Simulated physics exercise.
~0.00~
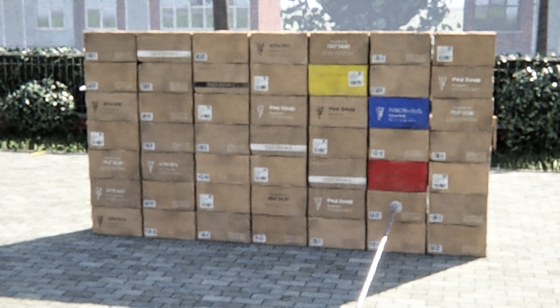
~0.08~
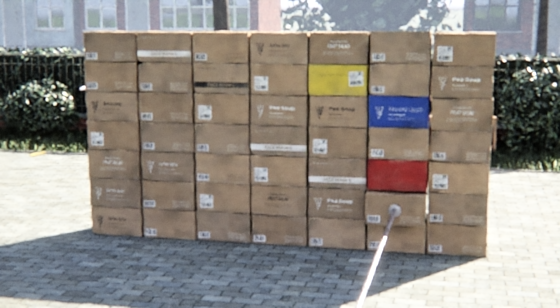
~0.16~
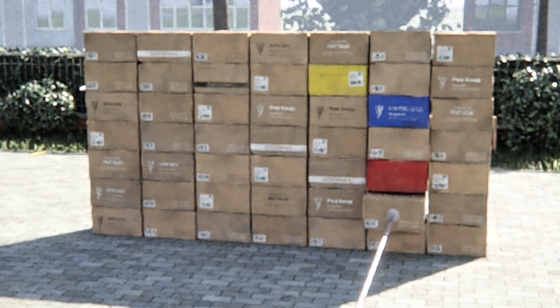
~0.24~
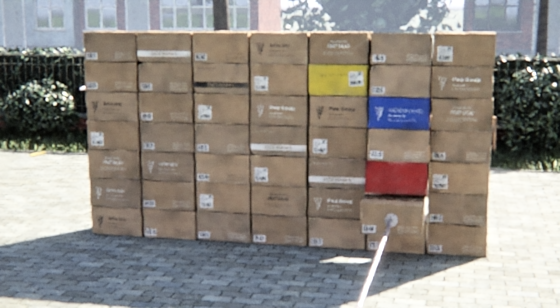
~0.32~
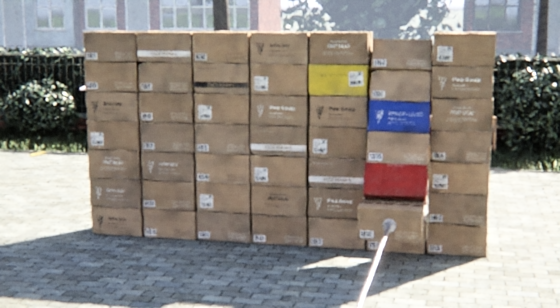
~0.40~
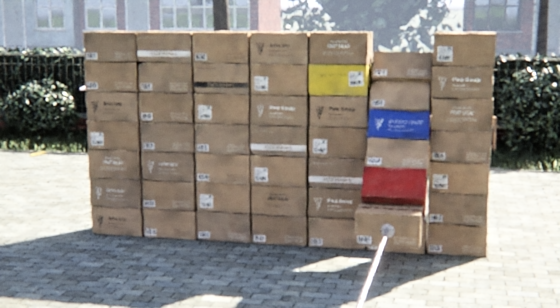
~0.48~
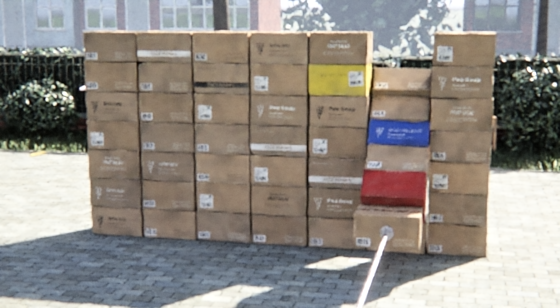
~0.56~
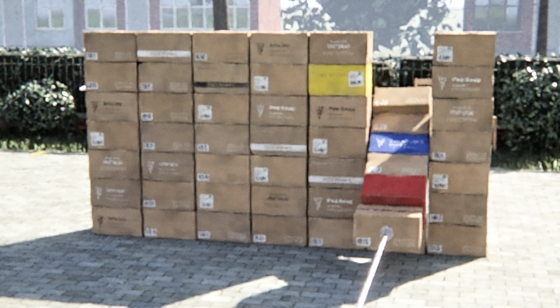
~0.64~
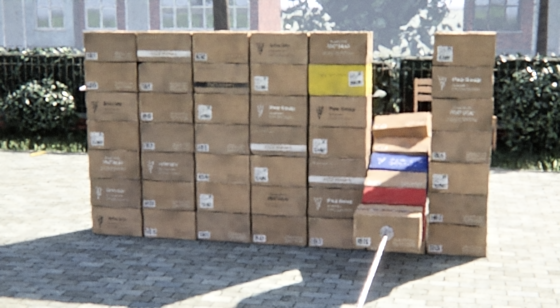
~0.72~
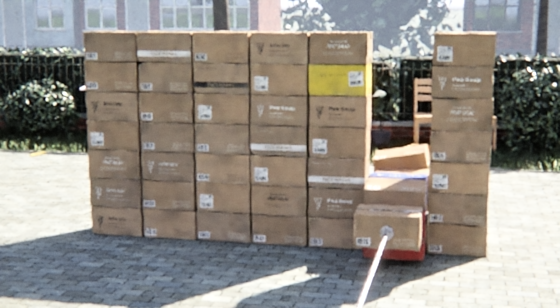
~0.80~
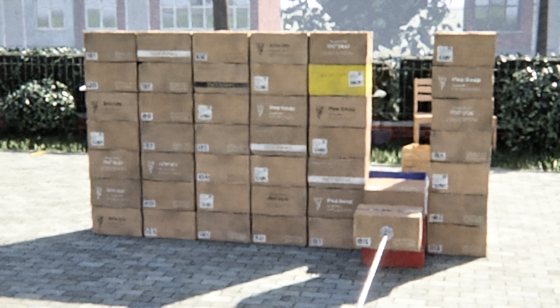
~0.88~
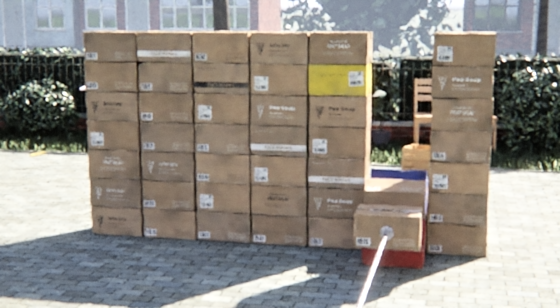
At first, a wall of cardboard cartons stands in even columns on a paved yard, with one yellow, one blue and one red carton among the plain brown ones. A steel arm draws out the brown carton just beneath the red one, toward the viewer. The cartons above start to tilt, then sink and tip further as it slides out. The blue and red ones drop with the rest of their column, opening a gap. In the end, the red carton lies low behind the pulled one, the blue one is mostly hidden, and the neighbouring columns and yellow carton still stand.
